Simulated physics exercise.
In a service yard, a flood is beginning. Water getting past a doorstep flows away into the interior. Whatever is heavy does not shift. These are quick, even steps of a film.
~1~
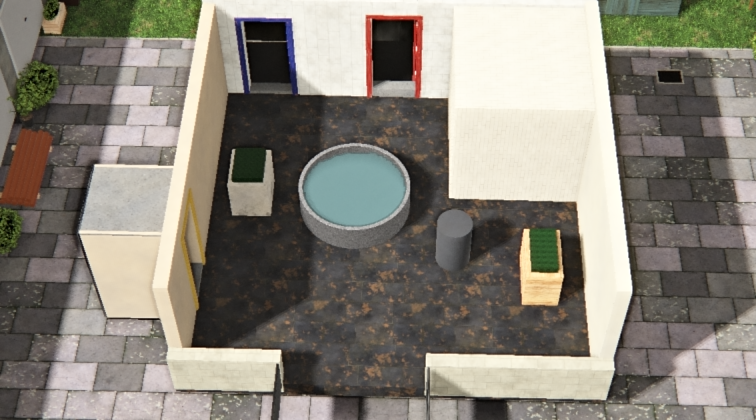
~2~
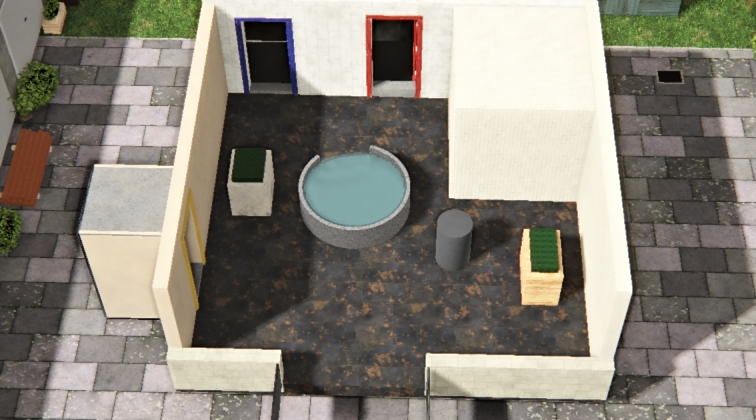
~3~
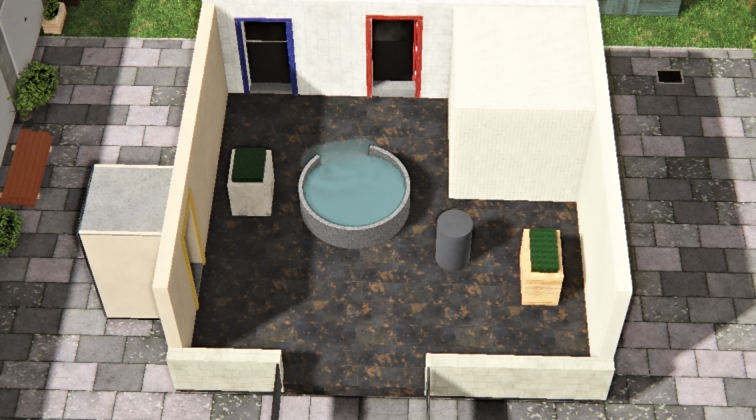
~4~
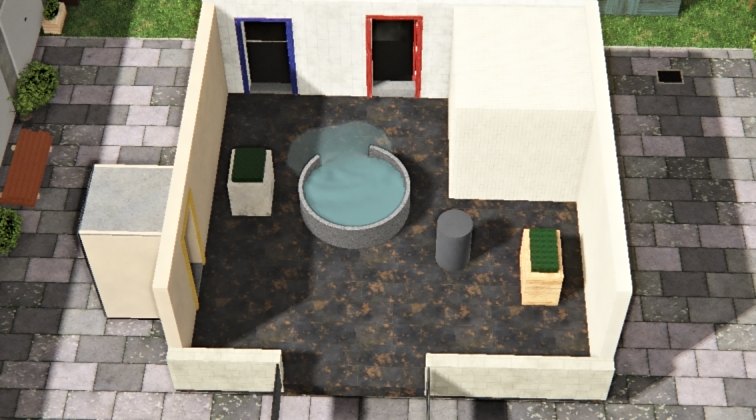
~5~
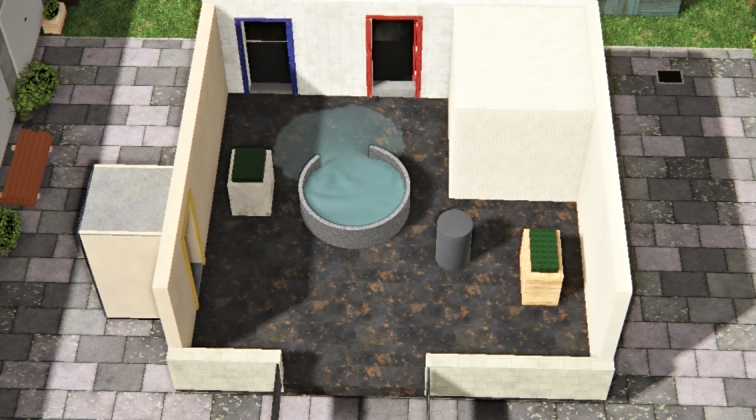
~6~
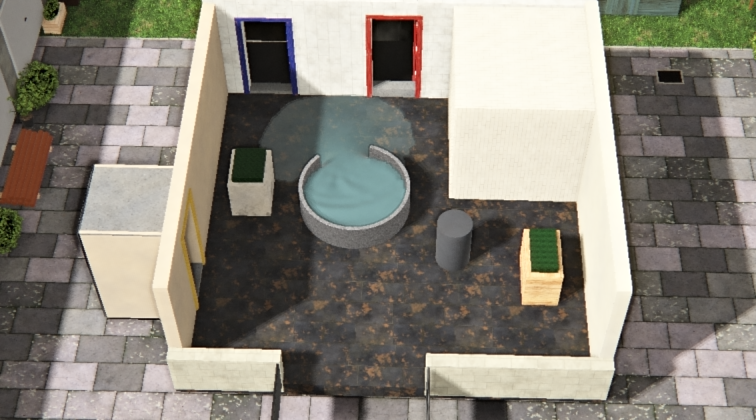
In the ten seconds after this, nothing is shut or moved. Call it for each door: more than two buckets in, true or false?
Red door false, yellow door false, blue door true.
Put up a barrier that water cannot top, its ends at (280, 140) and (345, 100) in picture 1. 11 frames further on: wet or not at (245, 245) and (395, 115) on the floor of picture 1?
First spot parched, second spot submerged.
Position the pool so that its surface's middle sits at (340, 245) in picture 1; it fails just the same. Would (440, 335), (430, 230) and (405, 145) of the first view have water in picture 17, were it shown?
First one stays unwetted, next one stays unwetted, last one gets inundated.
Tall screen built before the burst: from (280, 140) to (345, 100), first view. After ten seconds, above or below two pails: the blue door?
Blue door: Falls short.
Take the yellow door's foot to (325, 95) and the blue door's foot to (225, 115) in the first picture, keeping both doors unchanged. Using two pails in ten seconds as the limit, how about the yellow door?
Here the yellow door crosses the line.
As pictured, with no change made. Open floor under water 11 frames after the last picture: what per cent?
About 20 in a hundred.
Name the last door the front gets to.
The one in yellow.
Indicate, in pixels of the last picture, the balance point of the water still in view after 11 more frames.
The balance point is around (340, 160).
A moment on, water covers 20 % of the floor; the red door wet at the sill, nothing in, the yellow door not reached, the blue door under two buckets in.
Next, water covers 20 % of the floor; the red door wet at the sill, nothing in, the yellow door not reached, the blue door under two buckets in.
Then, water covers 30 % of the floor; the red door wet at the sill, nothing in, the yellow door not reached, the blue door over two buckets in.
Later, water covers 55 % of the floor; the red door wet at the sill, nothing in, the yellow door wet at the sill, nothing in, the blue door far over two buckets in.
In the end, water covers 80 % of the floor; the red door wet at the sill, nothing in, the yellow door wet at the sill, nothing in, the blue door far over two buckets in.
